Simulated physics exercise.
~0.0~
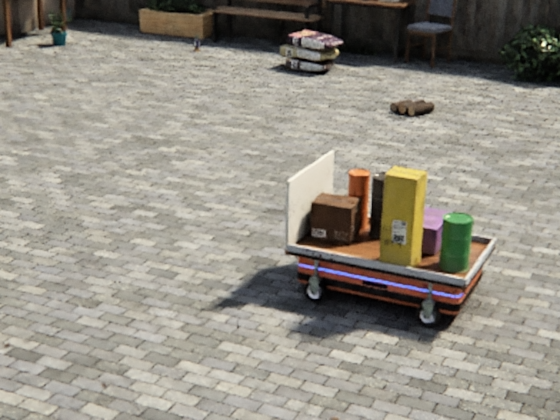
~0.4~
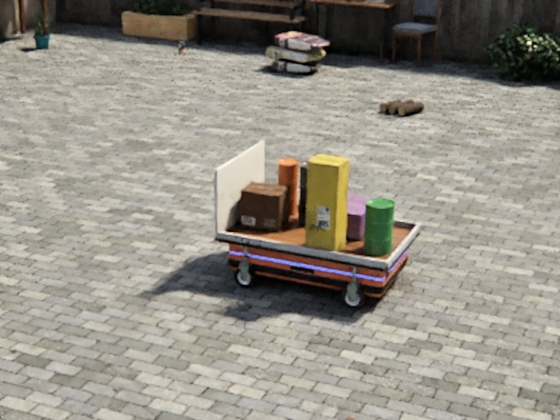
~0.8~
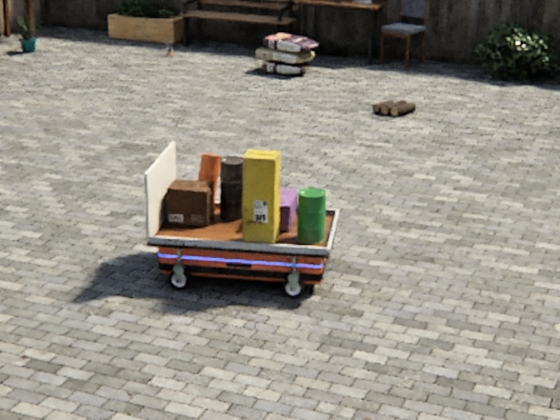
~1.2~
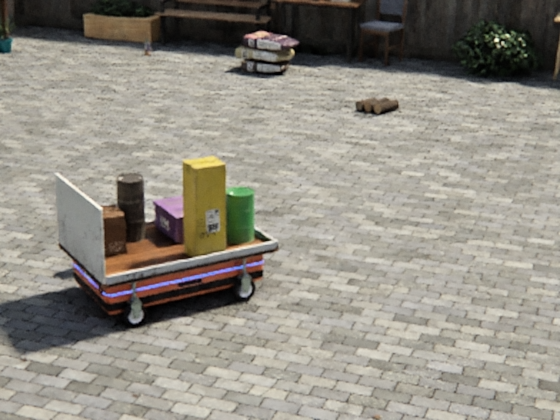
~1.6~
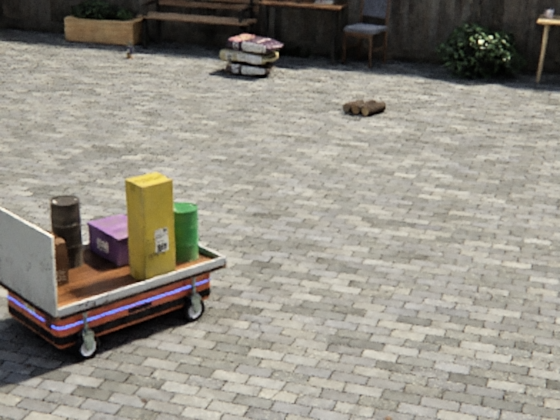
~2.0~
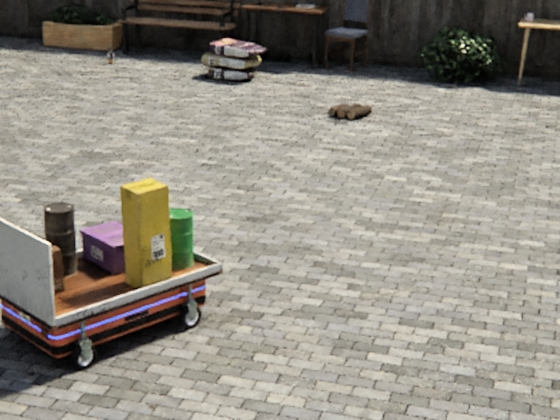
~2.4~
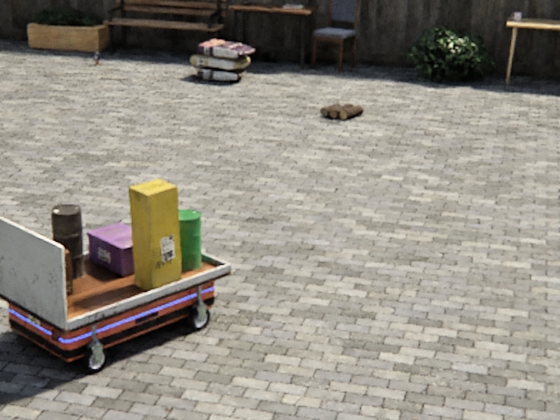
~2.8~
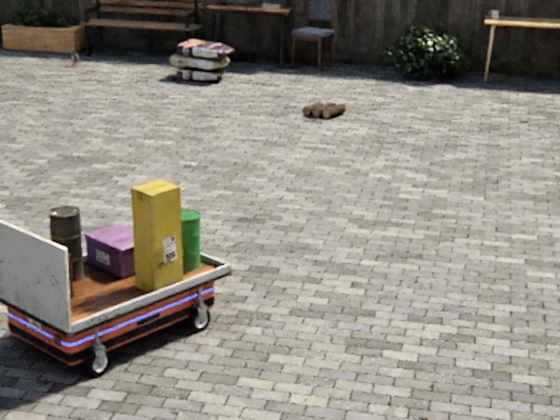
In the video, a cart loaded with boxes and canisters rolls left across a paved yard and swings around as the orange canister tips and disappears from view, then it stops at the lower left with the black canister, purple tote, yellow box and green canister still aboard.
